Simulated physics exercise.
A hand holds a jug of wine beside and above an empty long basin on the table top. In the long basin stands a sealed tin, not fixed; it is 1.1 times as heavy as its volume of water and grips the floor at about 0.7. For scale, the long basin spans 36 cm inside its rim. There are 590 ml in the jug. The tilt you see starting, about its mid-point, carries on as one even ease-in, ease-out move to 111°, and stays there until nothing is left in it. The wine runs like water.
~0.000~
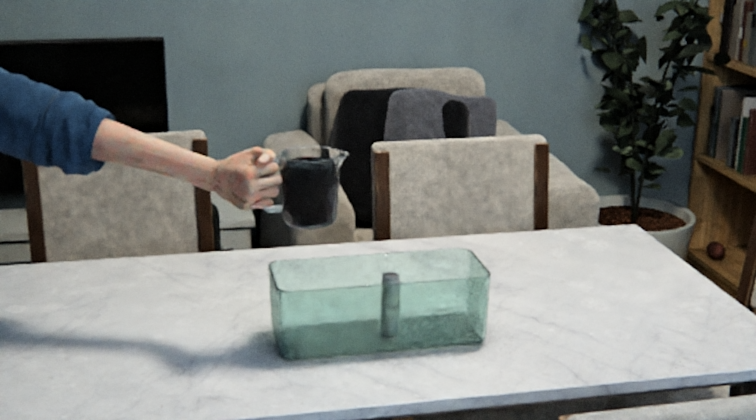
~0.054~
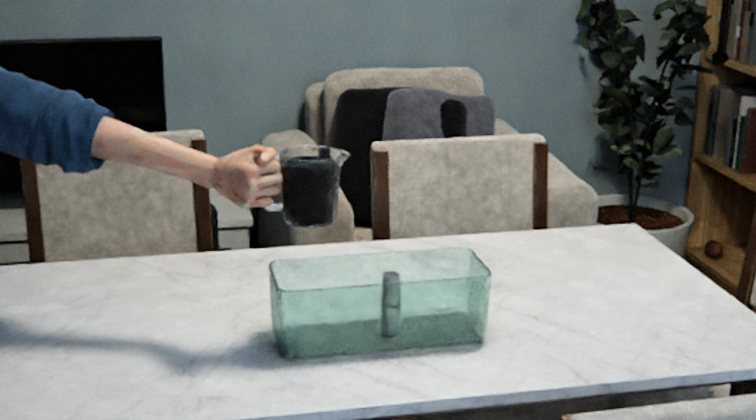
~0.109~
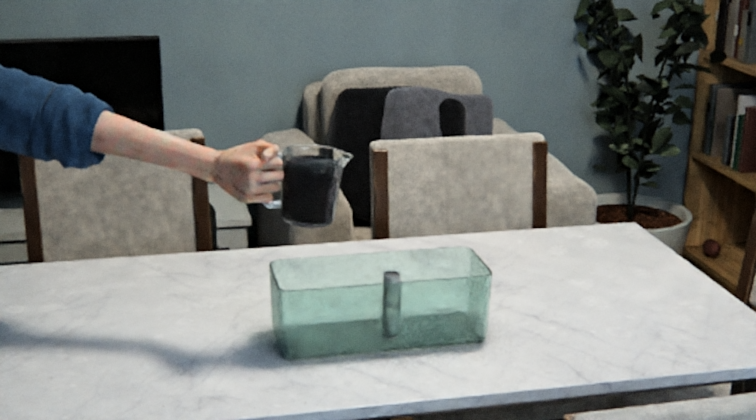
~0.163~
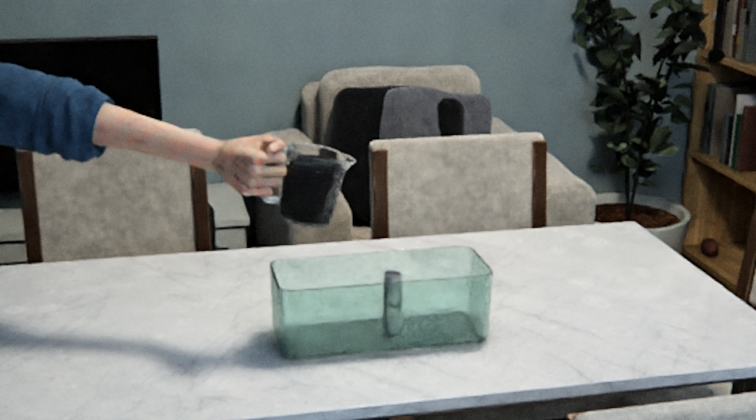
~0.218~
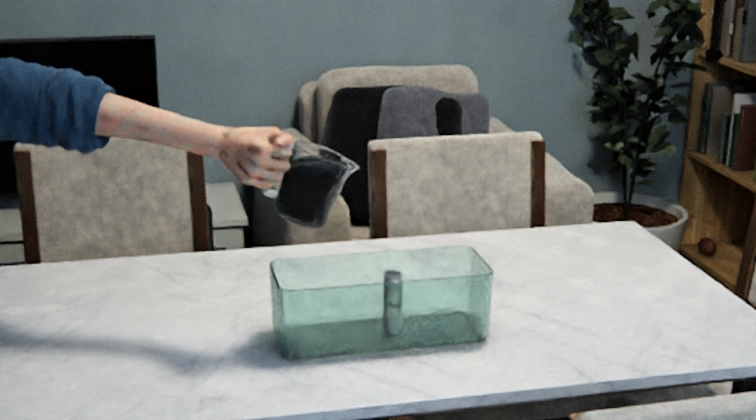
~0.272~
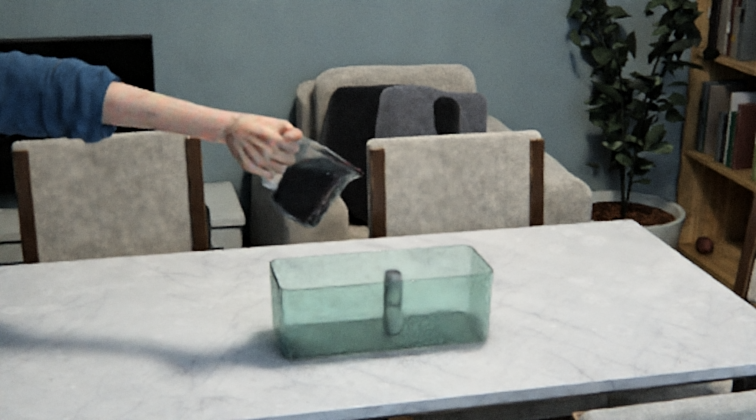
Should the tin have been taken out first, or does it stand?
It falls.
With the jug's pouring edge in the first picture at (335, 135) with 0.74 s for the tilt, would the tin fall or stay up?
Then it topples.
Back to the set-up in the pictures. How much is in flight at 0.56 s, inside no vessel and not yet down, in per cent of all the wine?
About 28 per cent.
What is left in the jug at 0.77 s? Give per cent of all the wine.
Near 10 in a hundred.
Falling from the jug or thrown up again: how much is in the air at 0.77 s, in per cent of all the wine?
Some 14 per cent.
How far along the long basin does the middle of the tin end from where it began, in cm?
About 10.0 cm.
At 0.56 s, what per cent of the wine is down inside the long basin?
Some 18 per cent.
After 0.56 s the tilt is 96° and 55 per cent is still to pour; the tin stands where it began.
After 0.77 s the tilt is 111° and 10 per cent is still to pour; the tin stands 1 cm from where it began.
After 1.00 s the tilt is 111° and 0 per cent is still to pour; the tin leans 40°.
After 1.24 s the tilt is 111° and 0 per cent is still to pour; the tin lies on its side.
In the end the tin lies on its side.
